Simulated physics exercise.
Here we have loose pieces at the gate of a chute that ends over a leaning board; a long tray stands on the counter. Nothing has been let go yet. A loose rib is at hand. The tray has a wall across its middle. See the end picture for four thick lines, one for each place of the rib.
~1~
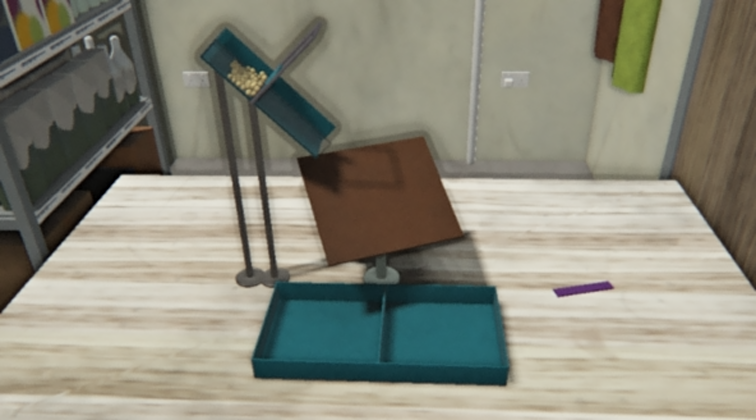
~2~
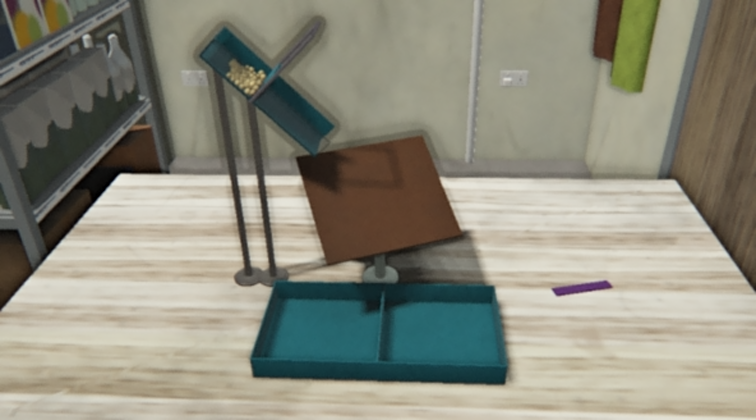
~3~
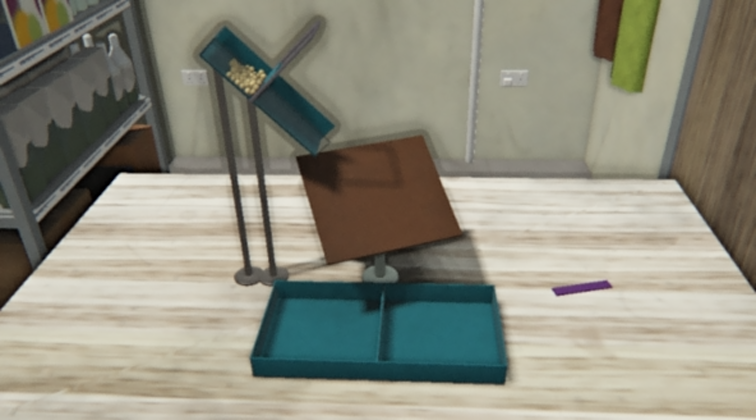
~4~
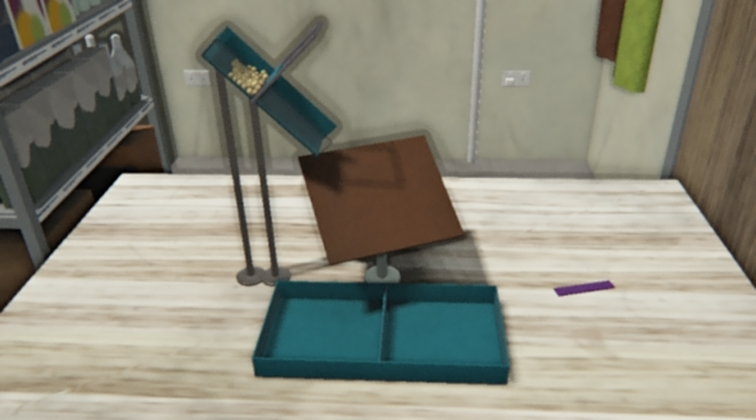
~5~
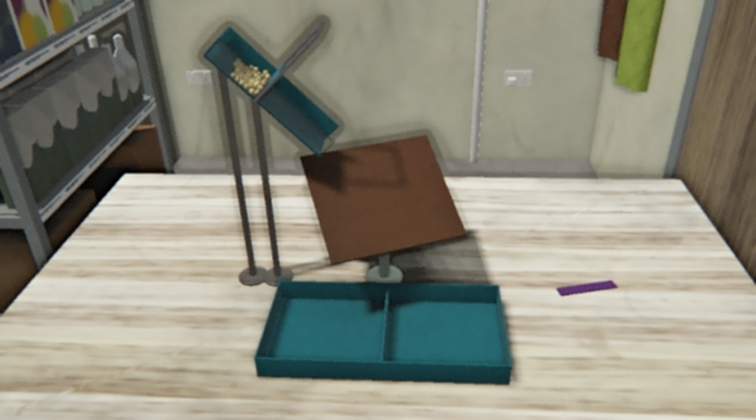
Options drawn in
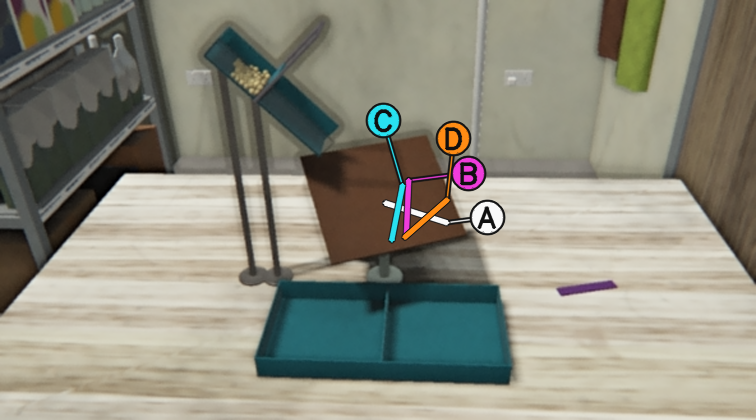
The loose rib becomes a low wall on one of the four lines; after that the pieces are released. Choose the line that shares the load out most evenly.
Best: C.
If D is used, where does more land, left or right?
Right.
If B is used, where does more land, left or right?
More lands on the right.
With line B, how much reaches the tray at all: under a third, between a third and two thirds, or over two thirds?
Line B gives over two thirds.
On the marked copy, line A from (385, 203) to (446, 222); line B from (408, 180) to (406, 235); line C from (402, 185) to (391, 239); line D from (447, 200) to (404, 237).
Choosing A, of what is caught, none at all in the left half, the whole lot in the right.
Choosing B, of what is caught, a small share in the left half, all but a few in the right.
Choosing C, of what is caught, close to half in the left half, close to half in the right.
Choosing D, of what is caught, a small share in the left half, all but a few in the right.
